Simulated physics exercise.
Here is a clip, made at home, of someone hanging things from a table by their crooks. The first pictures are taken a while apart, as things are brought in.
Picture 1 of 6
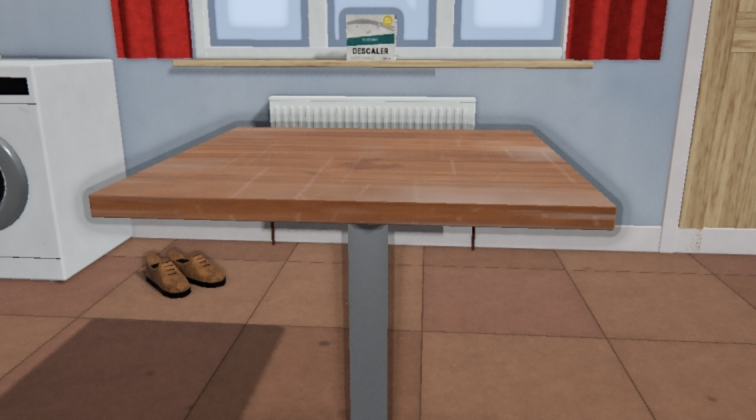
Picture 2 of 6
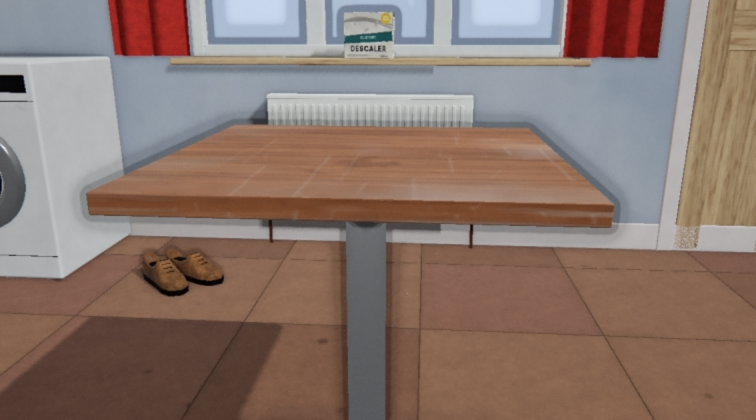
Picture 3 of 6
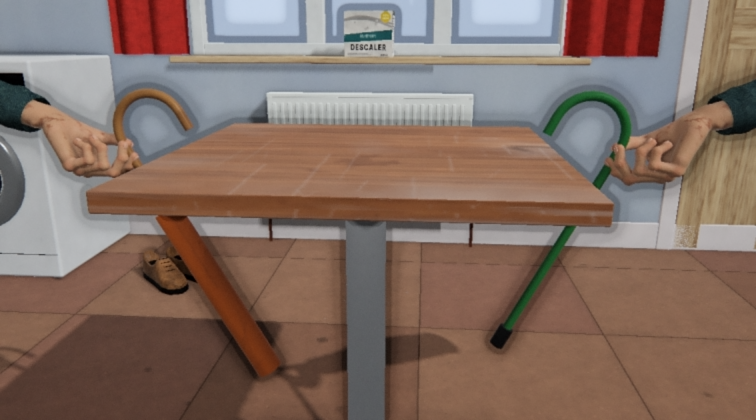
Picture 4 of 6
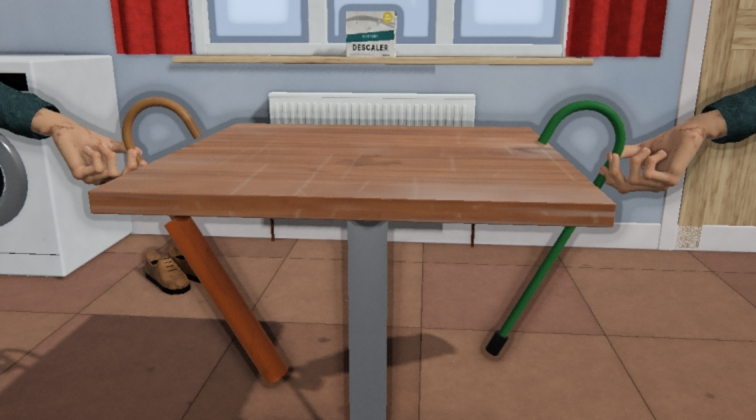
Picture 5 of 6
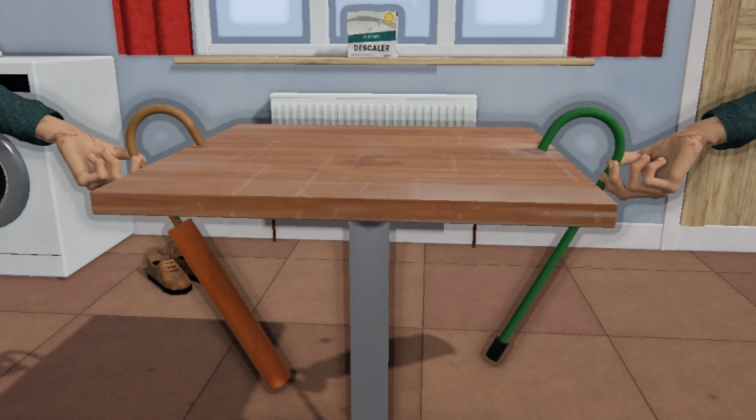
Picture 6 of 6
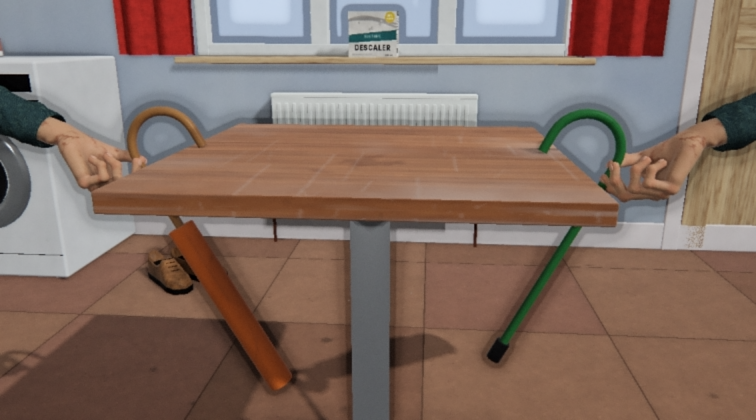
Two hands bring an orange umbrella and a green cane to opposite sides of a table.
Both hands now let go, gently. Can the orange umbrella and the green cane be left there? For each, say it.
The orange umbrella stays up; the green cane stays up.
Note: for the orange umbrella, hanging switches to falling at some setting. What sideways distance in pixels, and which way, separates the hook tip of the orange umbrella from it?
Around 16 pixels, leftwards.
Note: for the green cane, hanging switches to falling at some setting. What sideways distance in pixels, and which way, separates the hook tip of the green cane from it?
Shift it right by around 20 pixels.
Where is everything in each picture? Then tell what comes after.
In the first picture, table (368, 163).
In the second picture, table (366, 161).
In the third picture, still on the way; orange umbrella (215, 236); table (366, 159).
In the fourth picture, still on the way; green cane (531, 229); table (367, 160).
In the fifth picture, still on the way; orange umbrella (226, 249); table (369, 160).
In the sixth picture, in place, still held; orange umbrella (227, 251); green cane (532, 237); table (370, 160).
Then, 0.28 s past the last view, orange umbrella at rest near (226, 251); green cane at rest near (533, 238).
Finally, the orange umbrella remains in place, near (227, 251); the green cane remains in place, near (533, 238).
